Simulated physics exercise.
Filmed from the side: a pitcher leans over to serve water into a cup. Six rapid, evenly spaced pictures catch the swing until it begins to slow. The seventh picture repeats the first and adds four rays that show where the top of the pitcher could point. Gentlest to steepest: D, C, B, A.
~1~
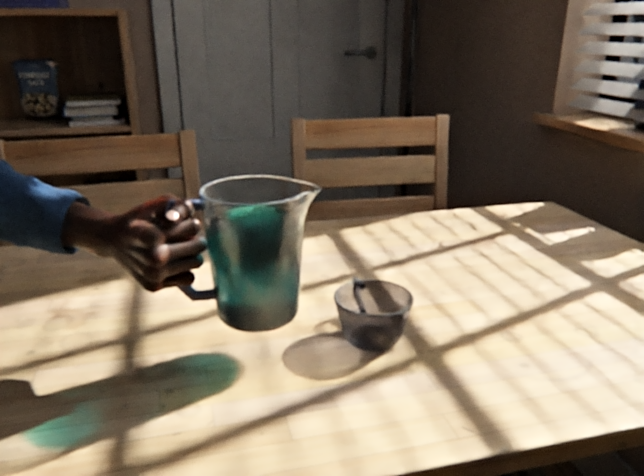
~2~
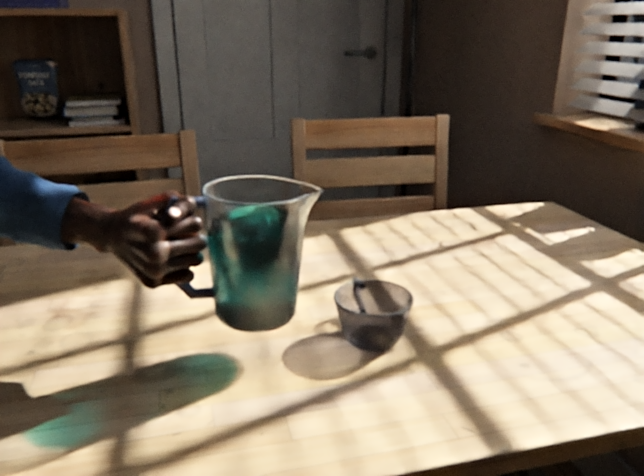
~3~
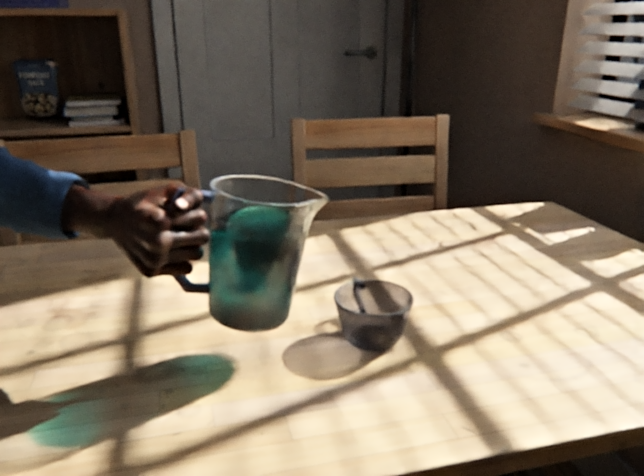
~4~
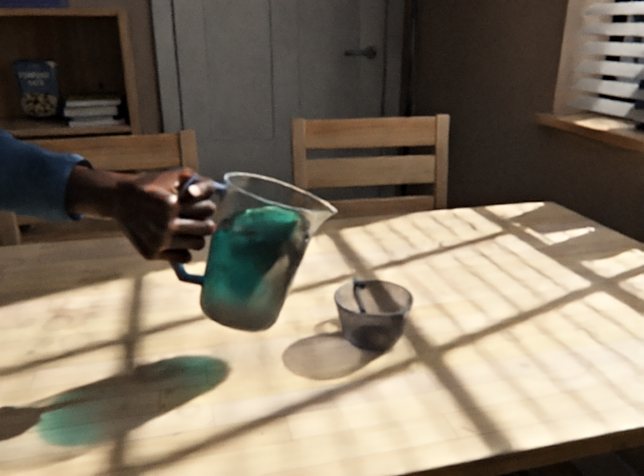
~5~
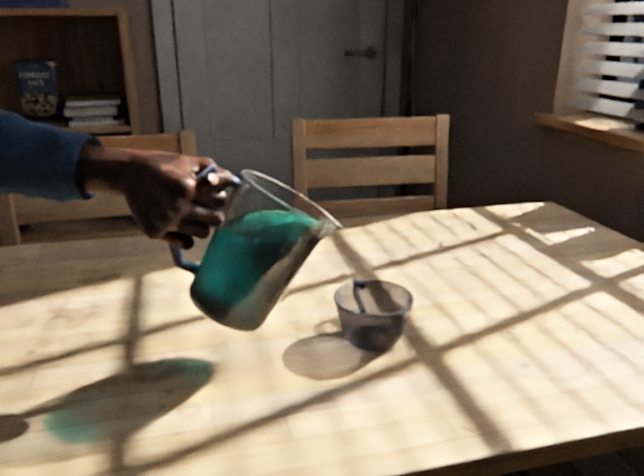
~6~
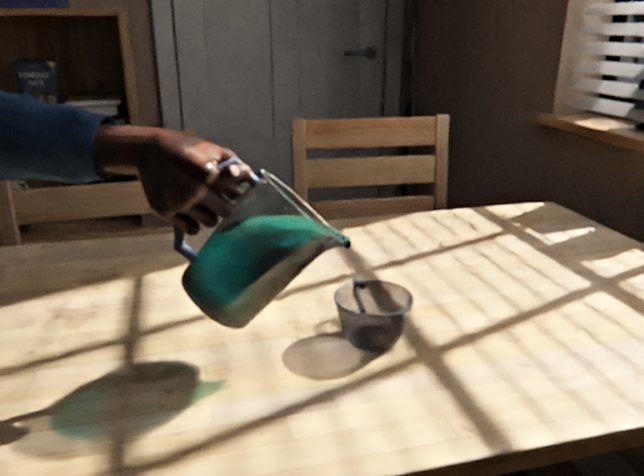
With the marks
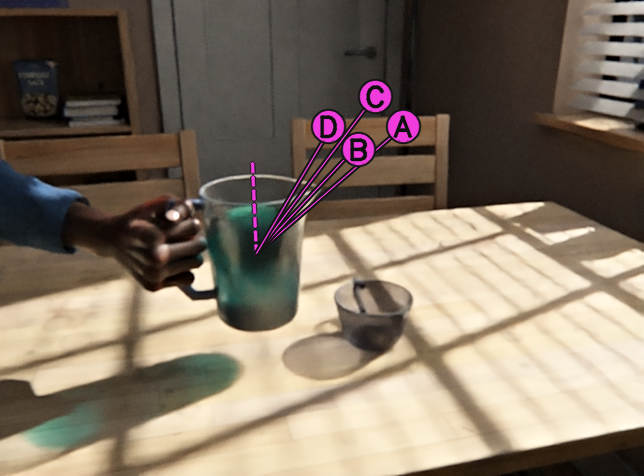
A glass pitcher of green liquid, gripped by a hand in a blue sleeve, starts upright above a sunlit wooden table, then tilts steadily rightward beside a small cup until the liquid reaches its lip and just emerges.
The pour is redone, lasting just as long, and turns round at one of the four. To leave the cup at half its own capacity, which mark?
I would pick line A.
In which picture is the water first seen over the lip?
Picture 6.
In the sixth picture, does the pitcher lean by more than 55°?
No, it does not.
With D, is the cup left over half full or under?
Under half.
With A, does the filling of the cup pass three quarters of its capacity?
No, less.
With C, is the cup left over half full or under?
Under.
On the marked copy, A at (390, 137); B at (344, 159); C at (364, 109); D at (322, 142).
For line A, the cup ends with about 51 % of what it can hold.
For line B, the cup ends with about 31 % of what it can hold.
For line C, the cup ends with about 15 % of what it can hold.
For line D, the cup ends with about 5 % of what it can hold.
